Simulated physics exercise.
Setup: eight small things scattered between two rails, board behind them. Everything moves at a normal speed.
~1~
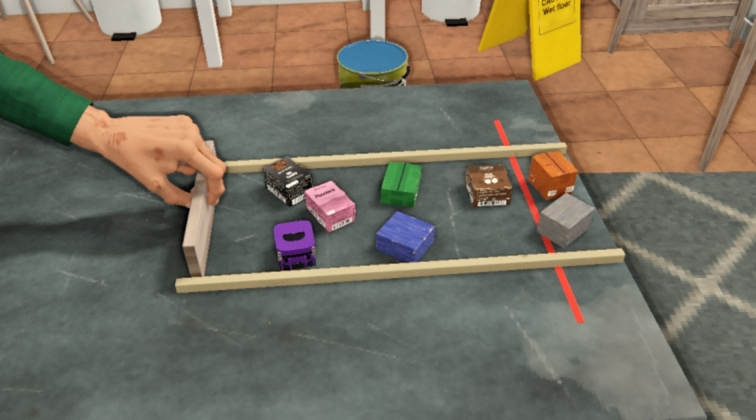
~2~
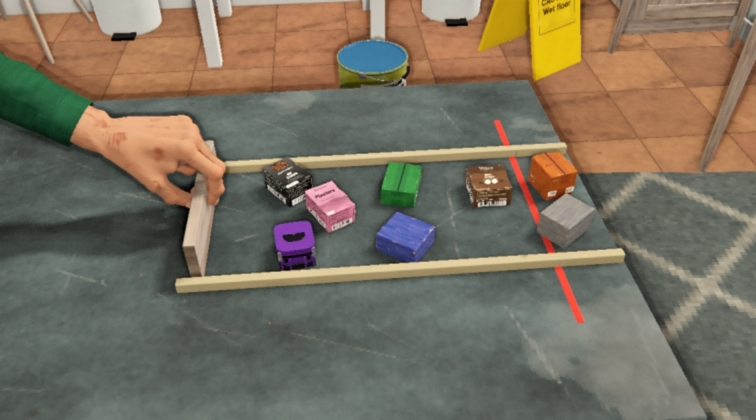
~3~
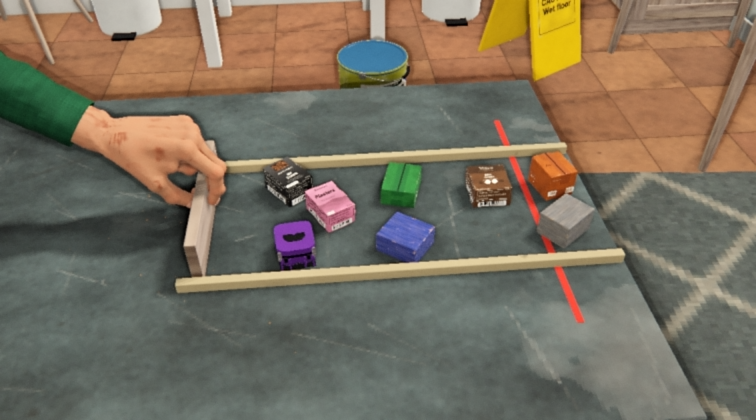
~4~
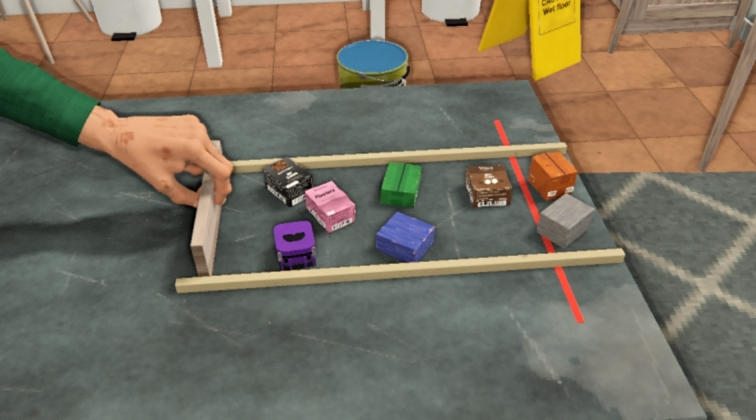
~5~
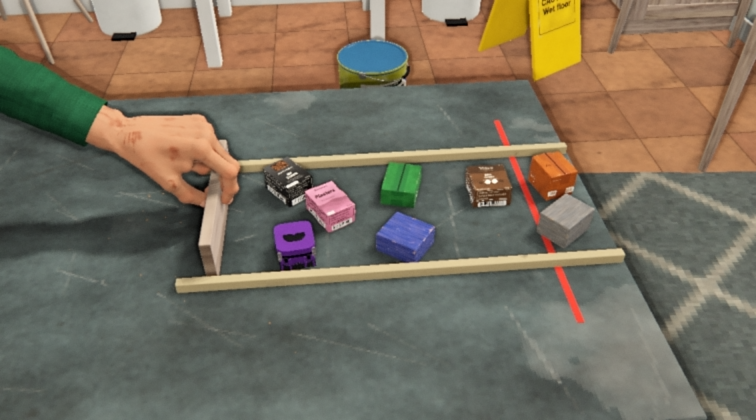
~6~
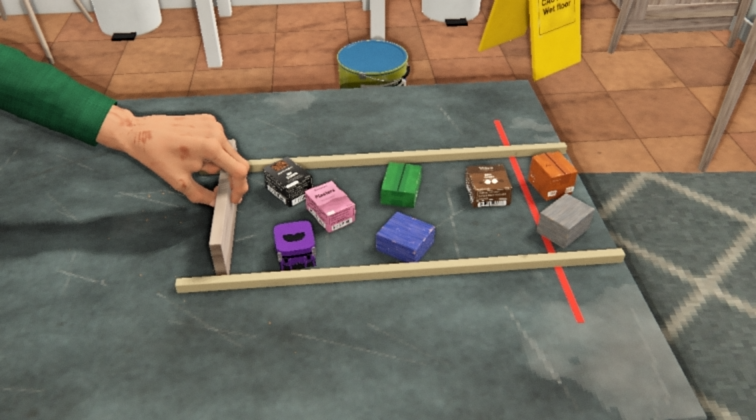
A hand in a green sleeve held a wooden board upright between two rails on a table, then slid it slightly right, while the eight small colored boxes and blocks in front of it stayed still.
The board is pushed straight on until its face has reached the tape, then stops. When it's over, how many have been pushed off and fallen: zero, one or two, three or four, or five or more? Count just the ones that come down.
I predict three or four come down off the table.
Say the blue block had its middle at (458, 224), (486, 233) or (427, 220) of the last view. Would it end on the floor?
Well, in turn it sits tight; it sits tight; it sits tight.
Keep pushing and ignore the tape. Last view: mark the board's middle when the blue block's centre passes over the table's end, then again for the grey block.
First near (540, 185), second near (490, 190).
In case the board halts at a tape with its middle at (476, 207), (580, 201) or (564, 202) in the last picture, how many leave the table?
Down on the floor: 0, 8 and 5.
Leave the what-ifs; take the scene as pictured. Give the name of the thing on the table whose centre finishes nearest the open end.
That's the blue block, it ends up nearest.
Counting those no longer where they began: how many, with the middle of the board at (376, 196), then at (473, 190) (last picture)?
Note: First position 5; second position 8.
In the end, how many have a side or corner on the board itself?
That would be 3 of them.
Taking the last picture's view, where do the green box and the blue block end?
You'll find the green box at roughly (570, 174) and the blue block at roughly (599, 217).
Soon after, none off yet; orange box at rest near (552, 176); grey block at rest near (565, 221); brown box at rest near (488, 185).
In the end, the number that fall off is three or four; gone, brown box, grey block and orange box.
